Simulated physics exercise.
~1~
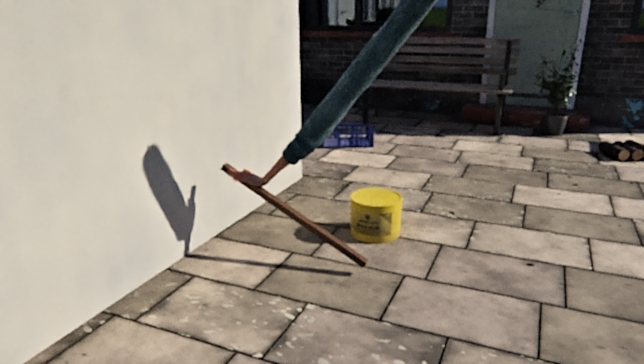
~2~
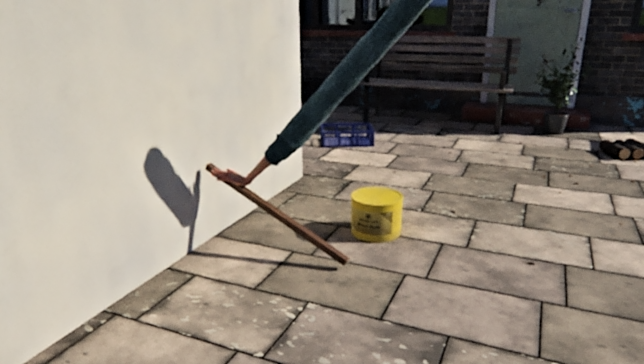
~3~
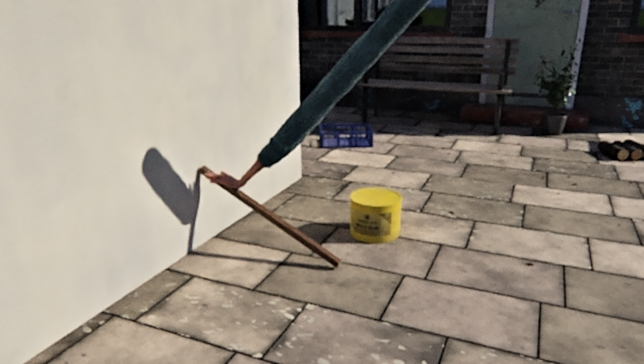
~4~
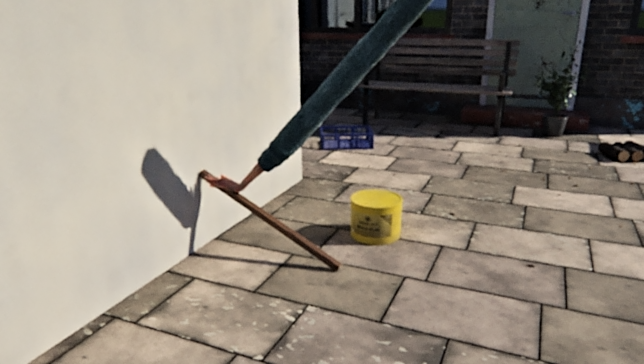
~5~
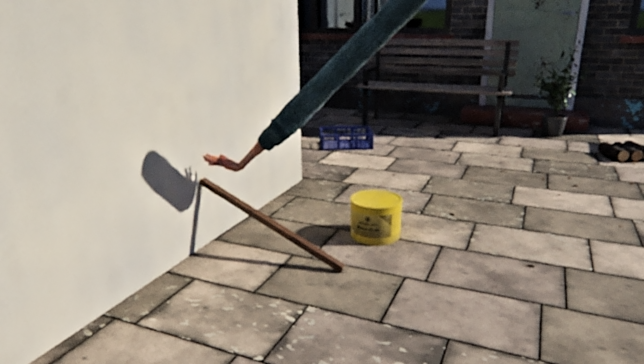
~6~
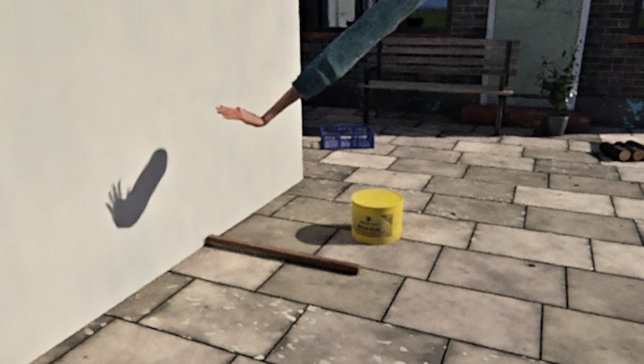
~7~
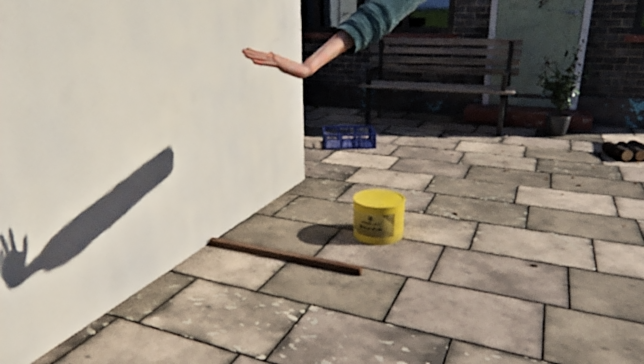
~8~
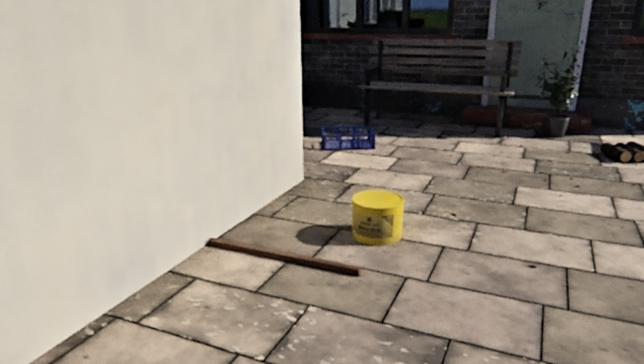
Brown pole being propped against a white wall by a hand, then sliding down to lie flat beside a yellow pail.
